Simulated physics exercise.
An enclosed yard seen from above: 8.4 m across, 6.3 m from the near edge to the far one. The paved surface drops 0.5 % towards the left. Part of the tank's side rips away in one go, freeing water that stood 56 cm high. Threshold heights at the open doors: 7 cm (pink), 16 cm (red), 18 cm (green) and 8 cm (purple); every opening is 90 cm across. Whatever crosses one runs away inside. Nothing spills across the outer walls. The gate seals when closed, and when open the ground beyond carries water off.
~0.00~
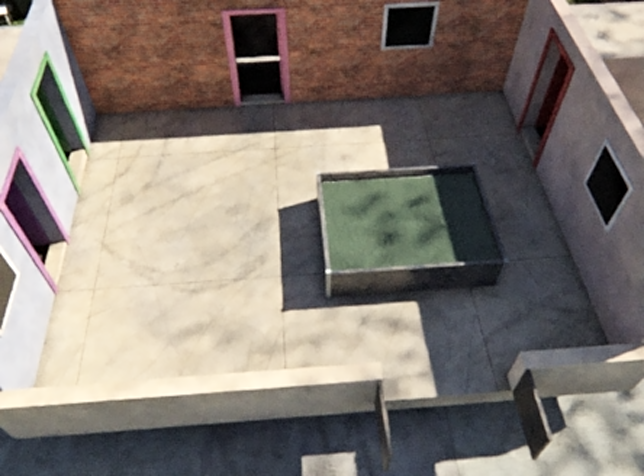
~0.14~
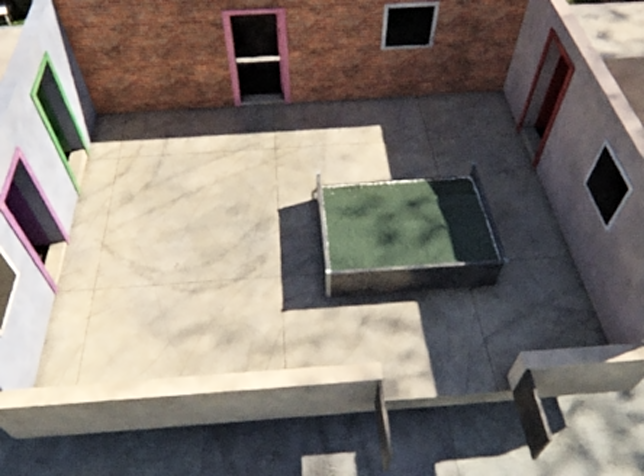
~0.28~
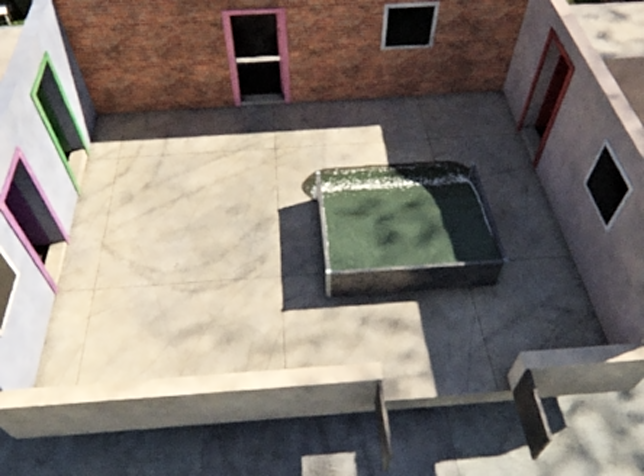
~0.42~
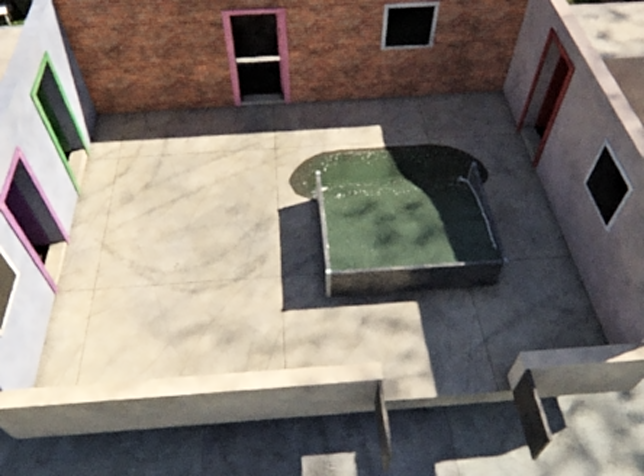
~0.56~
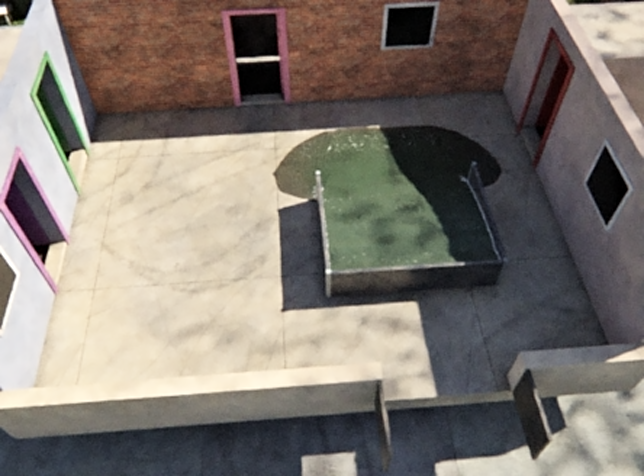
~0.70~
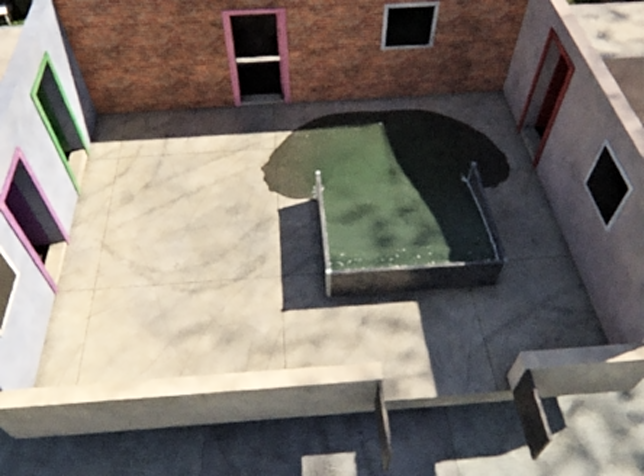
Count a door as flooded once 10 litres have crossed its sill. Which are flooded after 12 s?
Within that time: At the pink door it passes the limit; at the red door it does not reach the limit; at the green door it stays under the limit; at the purple door it stays under the limit.
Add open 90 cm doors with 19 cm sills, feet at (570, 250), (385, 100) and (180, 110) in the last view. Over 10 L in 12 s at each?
In that order: Under, past it, not over.
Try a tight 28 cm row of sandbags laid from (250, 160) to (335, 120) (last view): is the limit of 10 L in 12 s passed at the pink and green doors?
Then: Pink below, green under.
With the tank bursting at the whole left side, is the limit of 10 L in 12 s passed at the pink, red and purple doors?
Then: Pink below, red under, purple above.
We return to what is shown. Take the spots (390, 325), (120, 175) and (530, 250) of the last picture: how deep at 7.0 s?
Roughly 0, 10 and 5 cm, in turn.
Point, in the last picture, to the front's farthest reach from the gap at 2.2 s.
Near (186, 110).
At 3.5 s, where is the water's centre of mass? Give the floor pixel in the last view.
Near (365, 149).
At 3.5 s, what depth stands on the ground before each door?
In cm: Pink 12, red 14, green 4, purple 0.
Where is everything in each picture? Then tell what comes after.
In the first picture, still water, 56 cm deep, in the tank at (406, 218).
In the second picture, water pours out on the tank's far side and has run 1.4 m, to (315, 197); typically 7 cm deep outside, 56 cm at the tank's back.
In the third picture, water pours out on the tank's far side and has run 1.6 m, to (307, 186); typically 10 cm deep outside, 56 cm at the tank's back.
In the fourth picture, the front is at (299, 172), 1.8 m from the gap on the tank's far side; 3.4 m2 of floor is under water; 56 cm left at the back of the tank.
In the fifth picture, water pours out on the tank's far side and has run 2.1 m, to (286, 164); typically 7 cm deep outside, 53 cm at the tank's back.
In the sixth picture, the front is at (305, 128), 2.4 m from the gap on the tank's far side; 7.4 m2 of floor is under water; 47 cm left at the back of the tank.
After 1.4 s water covers 25 % of the floor and is deepest (38 cm) near (370, 105); pink door 8 cm at the sill, 0 L in, red door not reached, green door not reached, purple door not reached.
After 2.2 s water covers 30 % of the floor and is deepest (39 cm) near (496, 92); pink door 17 cm at the sill, 15 L in, red door 4 cm at the sill, 0 L in, green door not reached, purple door not reached.
After 3.5 s water covers 40 % of the floor and is deepest (28 cm) near (488, 92); pink door 12 cm at the sill, 56 L in, red door 14 cm at the sill, 0 L in, green door not reached, purple door not reached.
After 7.0 s water covers 80 % of the floor and is deepest (16 cm) near (560, 370); pink door 6 cm at the sill, 70 L in, red door 7 cm at the sill, 0 L in, green door 11 cm at the sill, 0 L in, purple door 7 cm at the sill, 0 L in.
After 12.0 s water covers 100 % of the floor and is deepest (11 cm) near (29, 412); pink door 4 cm at the sill, 70 L in, red door 2 cm at the sill, 0 L in, green door 7 cm at the sill, 0 L in, purple door 6 cm at the sill, 0 L in.
